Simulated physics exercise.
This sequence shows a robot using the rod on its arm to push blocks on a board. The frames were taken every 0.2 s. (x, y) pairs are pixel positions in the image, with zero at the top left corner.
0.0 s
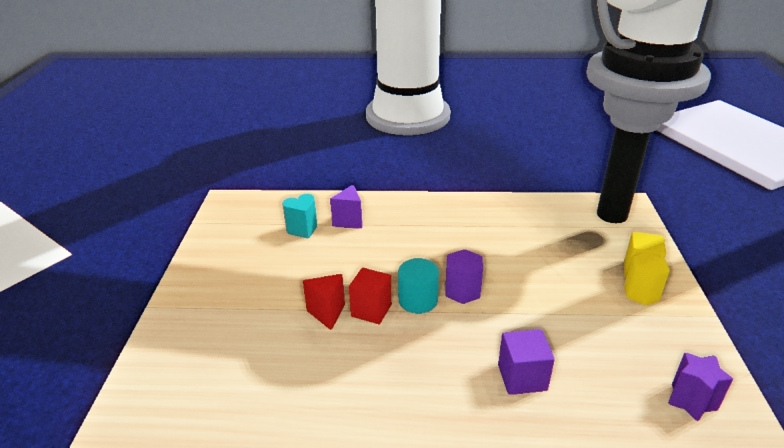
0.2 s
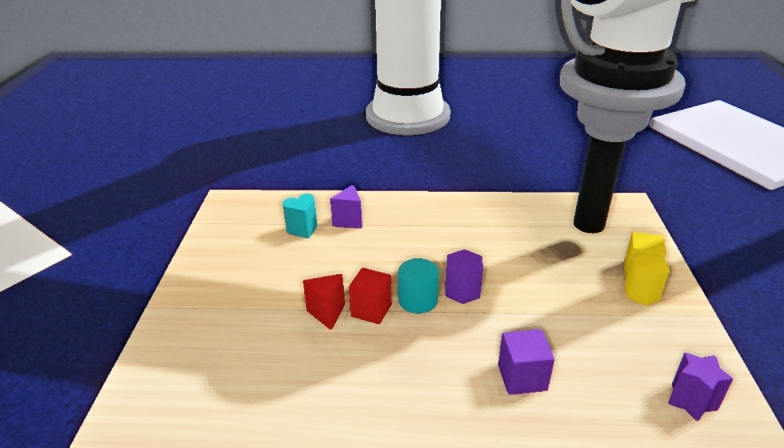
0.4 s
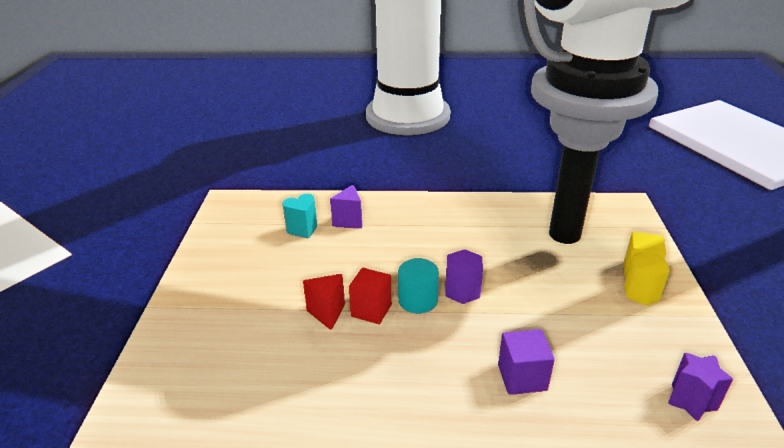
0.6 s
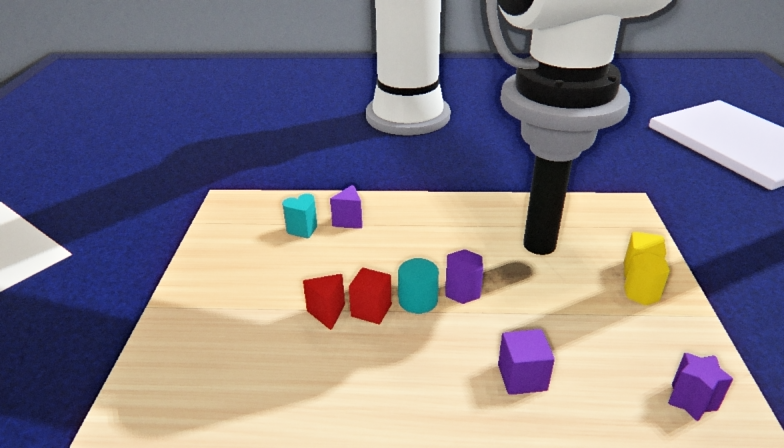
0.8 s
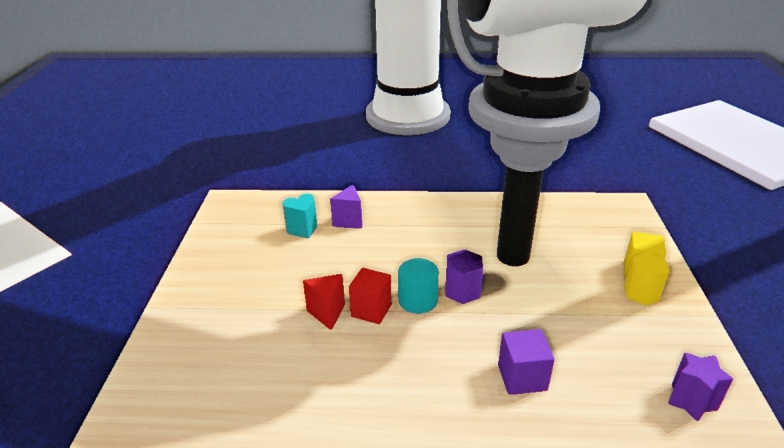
The robot arm's black rod moves left and slightly downward over a board of still, coloured blocks.
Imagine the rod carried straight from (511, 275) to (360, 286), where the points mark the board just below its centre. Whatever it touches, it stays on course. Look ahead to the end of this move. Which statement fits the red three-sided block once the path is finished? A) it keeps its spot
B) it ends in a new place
A - it keeps its spot.
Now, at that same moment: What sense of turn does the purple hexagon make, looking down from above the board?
If we look at it from overhead, the purple hexagon pivots counter-clockwise.
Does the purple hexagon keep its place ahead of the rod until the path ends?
Going by the path, no.
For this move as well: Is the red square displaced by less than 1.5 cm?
Yes, I think so.
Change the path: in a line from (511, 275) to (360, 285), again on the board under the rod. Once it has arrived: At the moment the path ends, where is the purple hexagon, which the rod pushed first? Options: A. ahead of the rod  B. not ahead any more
Answer: B.
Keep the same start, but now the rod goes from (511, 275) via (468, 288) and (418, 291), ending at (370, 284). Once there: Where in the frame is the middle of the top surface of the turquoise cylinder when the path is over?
Its top middle: (390, 289).
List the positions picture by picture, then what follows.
Lower end of the rod (612, 215), tops of blocks, red three-sided block (324, 283), red square (370, 280), turquoise cylinder (419, 270), purple hexagon (465, 260), in the first picture.
Rod (589, 225), blocks as before, in the second picture.
Rod (565, 235), blocks as before, in the third picture.
Rod (539, 246), blocks as before, in the fourth picture.
Rod (513, 257), red three-sided block (324, 283), red square (370, 280), turquoise cylinder (419, 270), purple hexagon (465, 260), in the fifth picture.
On the path given first. One third of the way, rod (462, 260); turquoise cylinder (411, 274); purple hexagon (449, 269), turned 20° anticlockwise.
Two thirds of the way, rod (410, 263); turquoise cylinder (409, 277); purple hexagon (449, 274), turned 25° anticlockwise.
At the end, rod (359, 267); red three-sided block not moved; red square not moved; turquoise cylinder (409, 277); purple hexagon (449, 274), turned 25° anticlockwise.
